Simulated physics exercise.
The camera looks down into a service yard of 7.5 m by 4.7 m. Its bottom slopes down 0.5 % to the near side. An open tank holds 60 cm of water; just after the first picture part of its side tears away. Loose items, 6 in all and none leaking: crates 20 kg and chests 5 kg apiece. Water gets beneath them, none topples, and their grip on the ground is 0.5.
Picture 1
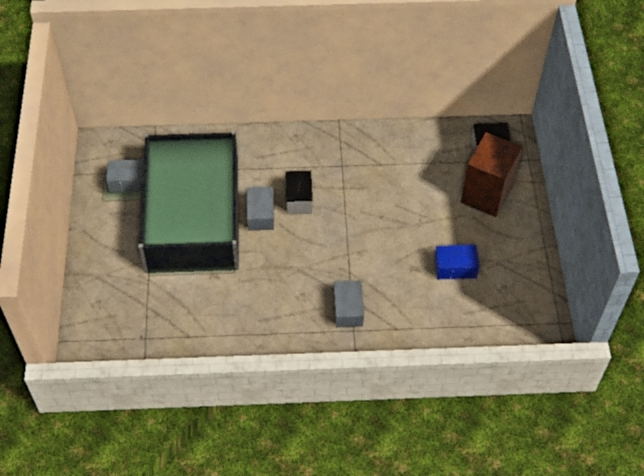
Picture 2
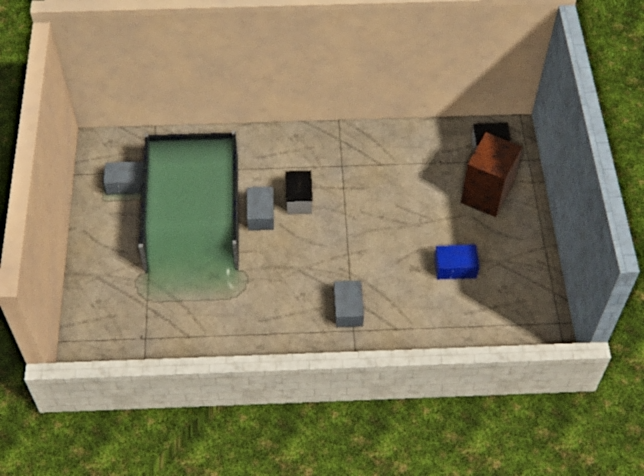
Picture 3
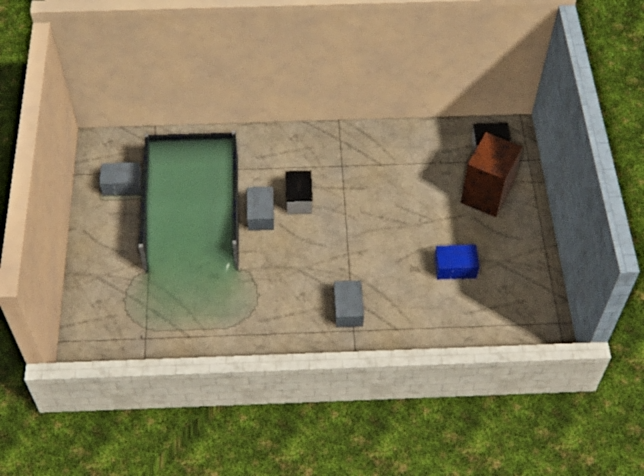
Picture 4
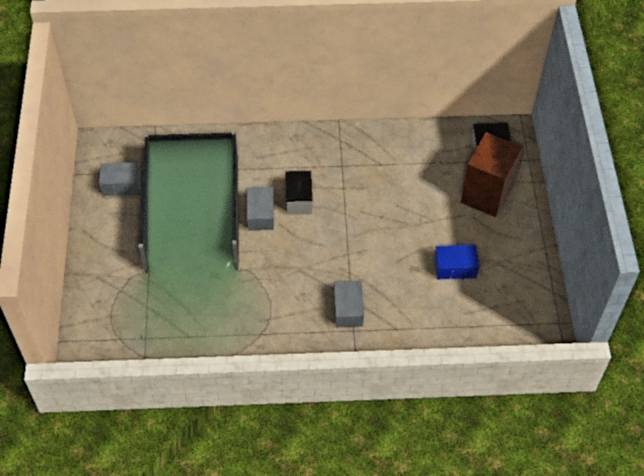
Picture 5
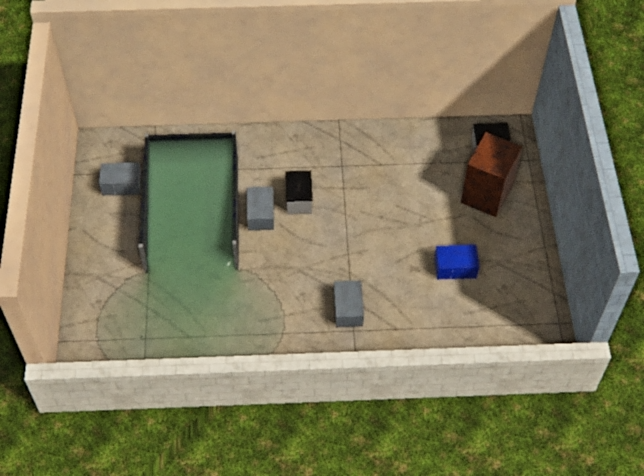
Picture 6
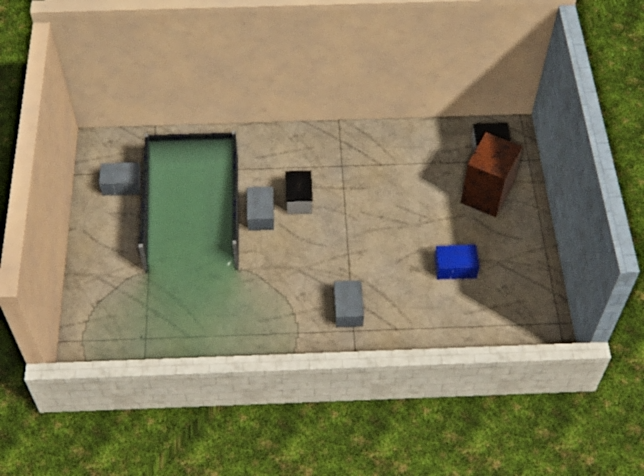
Green water pours from the open near side of a dark-rimmed tank on the left of a walled, stone-floored yard, seen from high above with grass around it. Grey blocks sit beside the tank and near the front, with a black-topped one at centre and blue and rust-brown boxes at right. The water spreads in a widening, thinning pool to the front wall, the leftmost grey block shifts slightly left, and the camera stays still.
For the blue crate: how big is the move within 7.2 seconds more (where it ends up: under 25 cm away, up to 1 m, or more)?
Blue crate barely shifts.
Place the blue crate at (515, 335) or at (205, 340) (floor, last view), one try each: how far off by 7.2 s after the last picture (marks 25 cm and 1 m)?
In turn: It ends far away; it gets carried off.
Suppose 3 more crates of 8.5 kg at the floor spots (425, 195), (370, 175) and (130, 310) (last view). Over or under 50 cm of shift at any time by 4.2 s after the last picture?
In turn: Short of it, less, past it.
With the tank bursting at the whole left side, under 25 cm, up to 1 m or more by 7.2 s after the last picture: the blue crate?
In that case the blue crate stays put.
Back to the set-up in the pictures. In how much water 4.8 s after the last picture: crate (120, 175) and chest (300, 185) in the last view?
About 9 and 1 cm.
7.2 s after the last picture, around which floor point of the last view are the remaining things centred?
At about (358, 206).
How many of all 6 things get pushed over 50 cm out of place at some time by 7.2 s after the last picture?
I count 2.
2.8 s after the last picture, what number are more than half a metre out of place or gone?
2 of them.
Then, 0.9 s after the last picture the blue crate is near (458, 257), 0.0 m from its start, aground; 0 afloat.
Then, 2.8 s after the last picture the blue crate is near (458, 257), 0.0 m from its start, aground; 0 afloat.
Then, 4.8 s after the last picture the blue crate is near (458, 257), 0.0 m from its start, aground; 1 afloat.
Then, 7.2 s after the last picture the blue crate is near (458, 257), 0.0 m from its start, aground; 2 afloat.
